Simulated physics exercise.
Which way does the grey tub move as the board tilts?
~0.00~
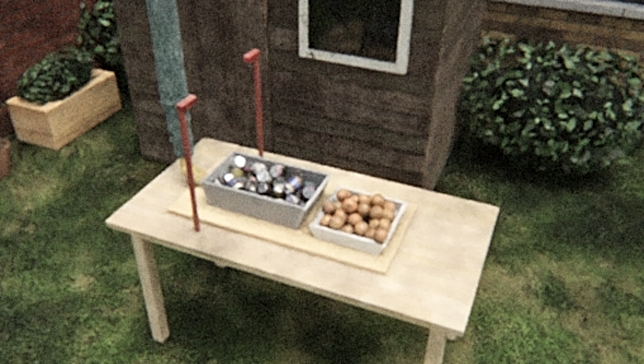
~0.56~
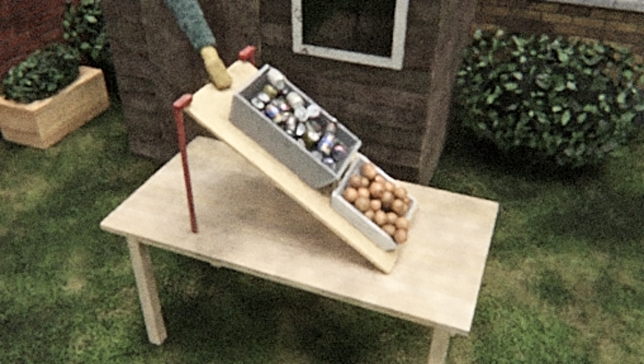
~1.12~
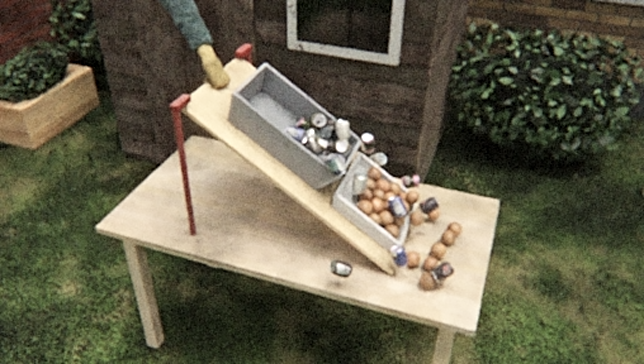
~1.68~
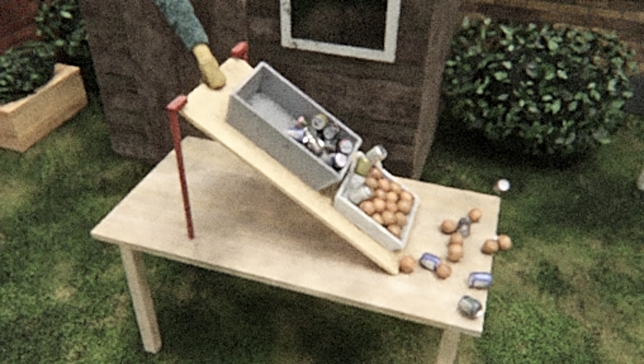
The grey tub moves up, as its end of the board is raised.
